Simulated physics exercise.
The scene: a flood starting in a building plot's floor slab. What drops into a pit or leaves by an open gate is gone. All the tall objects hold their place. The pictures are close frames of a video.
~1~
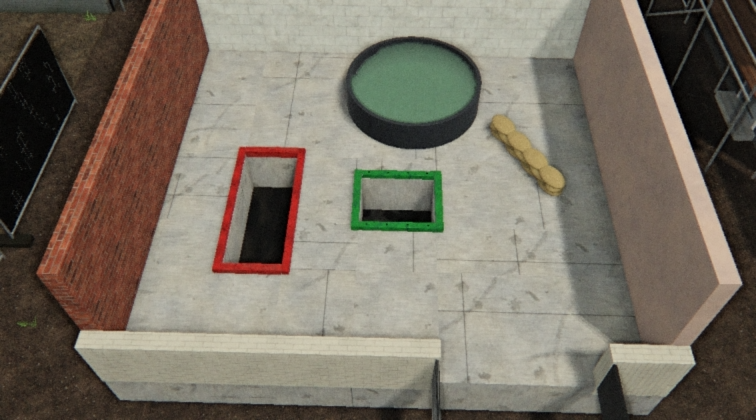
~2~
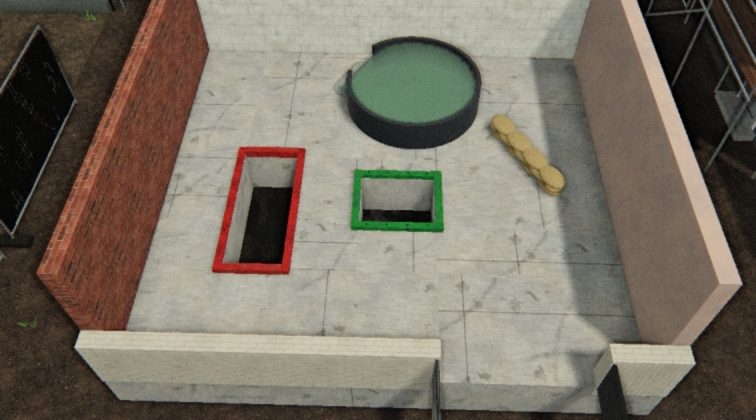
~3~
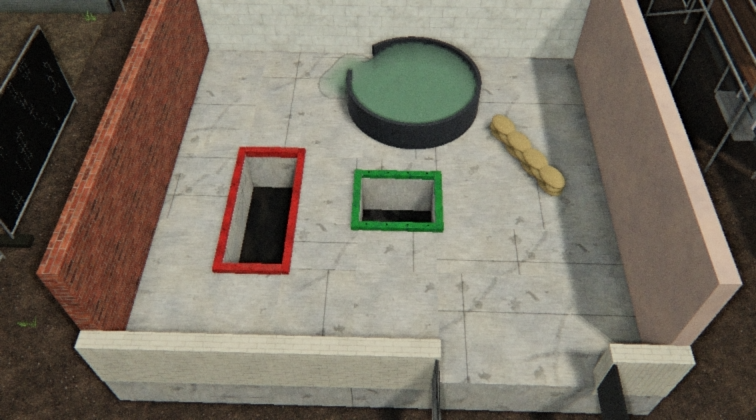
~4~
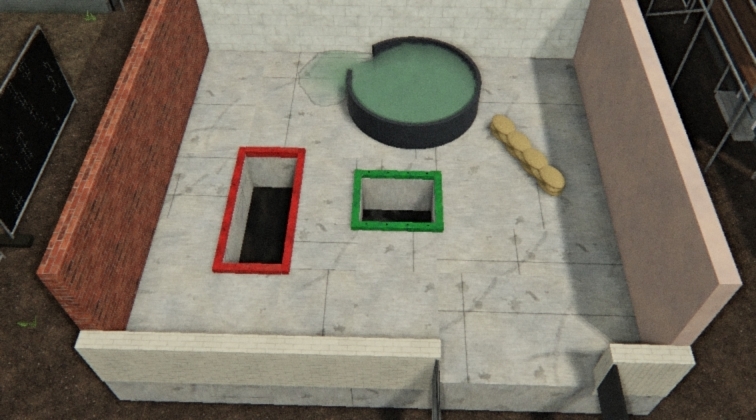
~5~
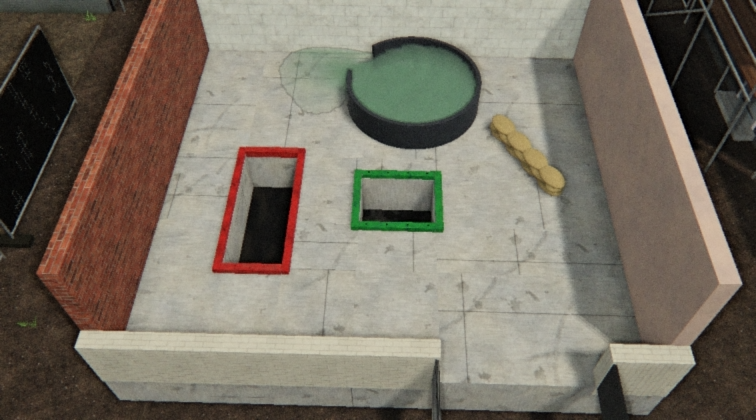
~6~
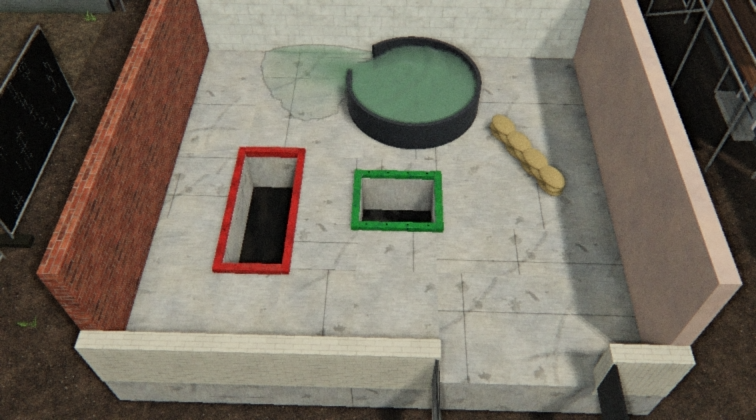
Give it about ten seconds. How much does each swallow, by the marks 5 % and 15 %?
One by one: The gate takes less than 5 %; the green pit takes less than 5 %; the red pit takes less than 5 %.
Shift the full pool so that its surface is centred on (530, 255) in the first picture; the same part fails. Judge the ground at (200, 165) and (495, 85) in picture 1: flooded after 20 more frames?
In that order: Dry, wet.
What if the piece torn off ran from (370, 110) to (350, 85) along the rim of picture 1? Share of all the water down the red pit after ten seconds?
In per cent: Red 8.
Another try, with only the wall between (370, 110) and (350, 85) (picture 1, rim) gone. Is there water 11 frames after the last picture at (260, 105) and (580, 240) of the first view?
One after the other: Covered, dry.
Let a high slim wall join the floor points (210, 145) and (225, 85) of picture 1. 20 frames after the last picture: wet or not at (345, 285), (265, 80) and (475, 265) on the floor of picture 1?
One after the other: Free of water, under water, free of water.
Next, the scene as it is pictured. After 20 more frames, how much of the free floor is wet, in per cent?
Roughly 25 per cent.
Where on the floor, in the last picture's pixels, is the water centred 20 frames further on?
Close to (342, 98).
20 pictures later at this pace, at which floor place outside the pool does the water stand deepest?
Roughly at (213, 74).
A moment on, water covers 10 % of the floor; the gate 0 %, the green pit 0 %, the red pit 0 %.
Next, water covers 15 % of the floor; the gate 0 %, the green pit 0 %, the red pit 0 %.
Then, water covers 25 % of the floor; the gate 0 %, the green pit 0 %, the red pit 0 %.
Later, water covers 45 % of the floor; the gate 0 %, the green pit 0 %, the red pit 1 %.
In the end, water covers 80 % of the floor; the gate 1 %, the green pit 0 %, the red pit 2 %.
